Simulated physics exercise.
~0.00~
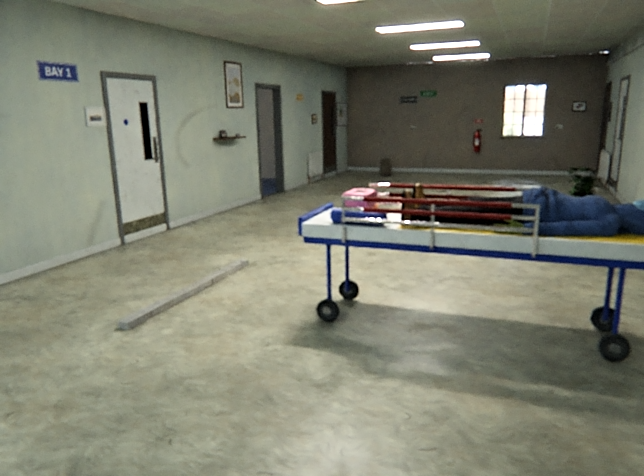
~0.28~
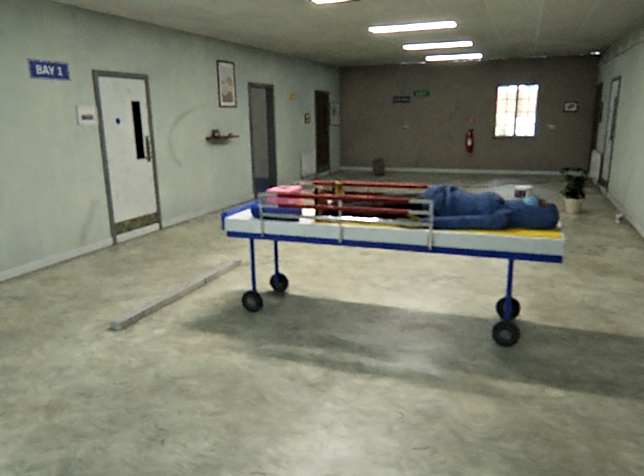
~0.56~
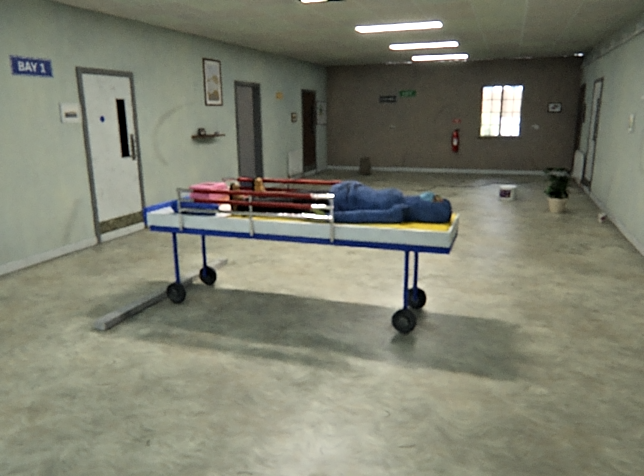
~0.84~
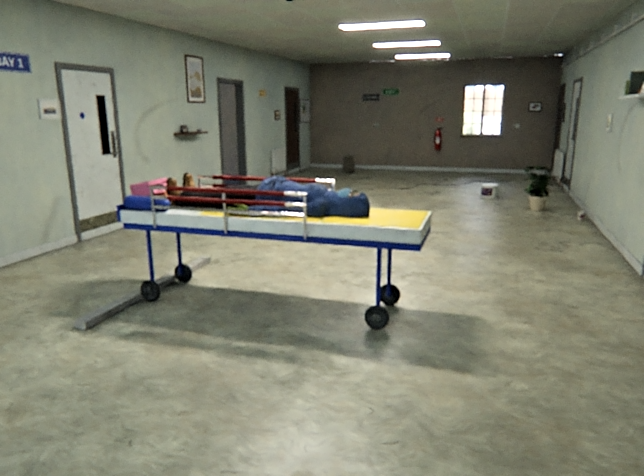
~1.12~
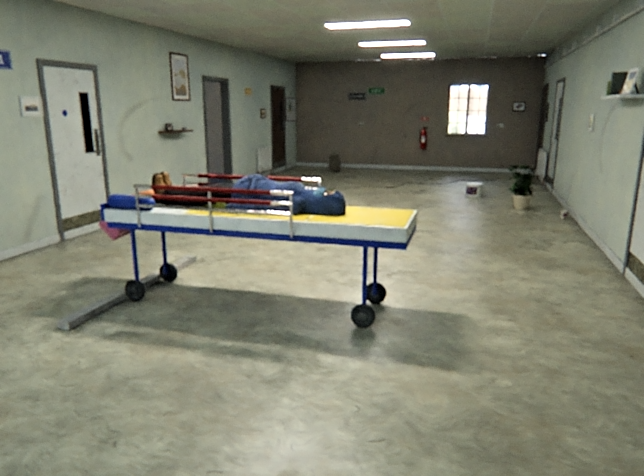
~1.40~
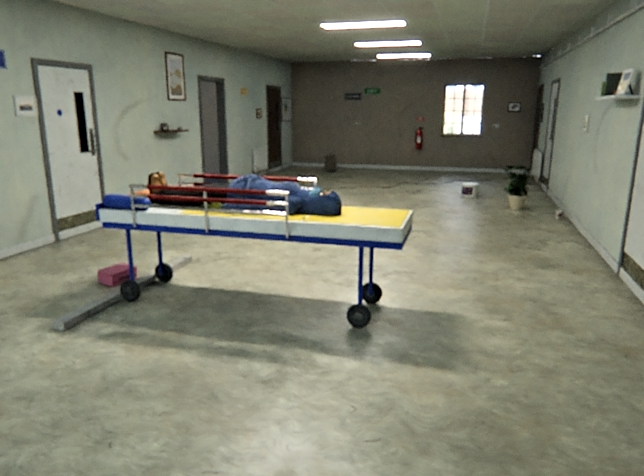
Person in blue lying on a trolley rolling left to a floor sill, sliding toward its end as a pink case drops off.
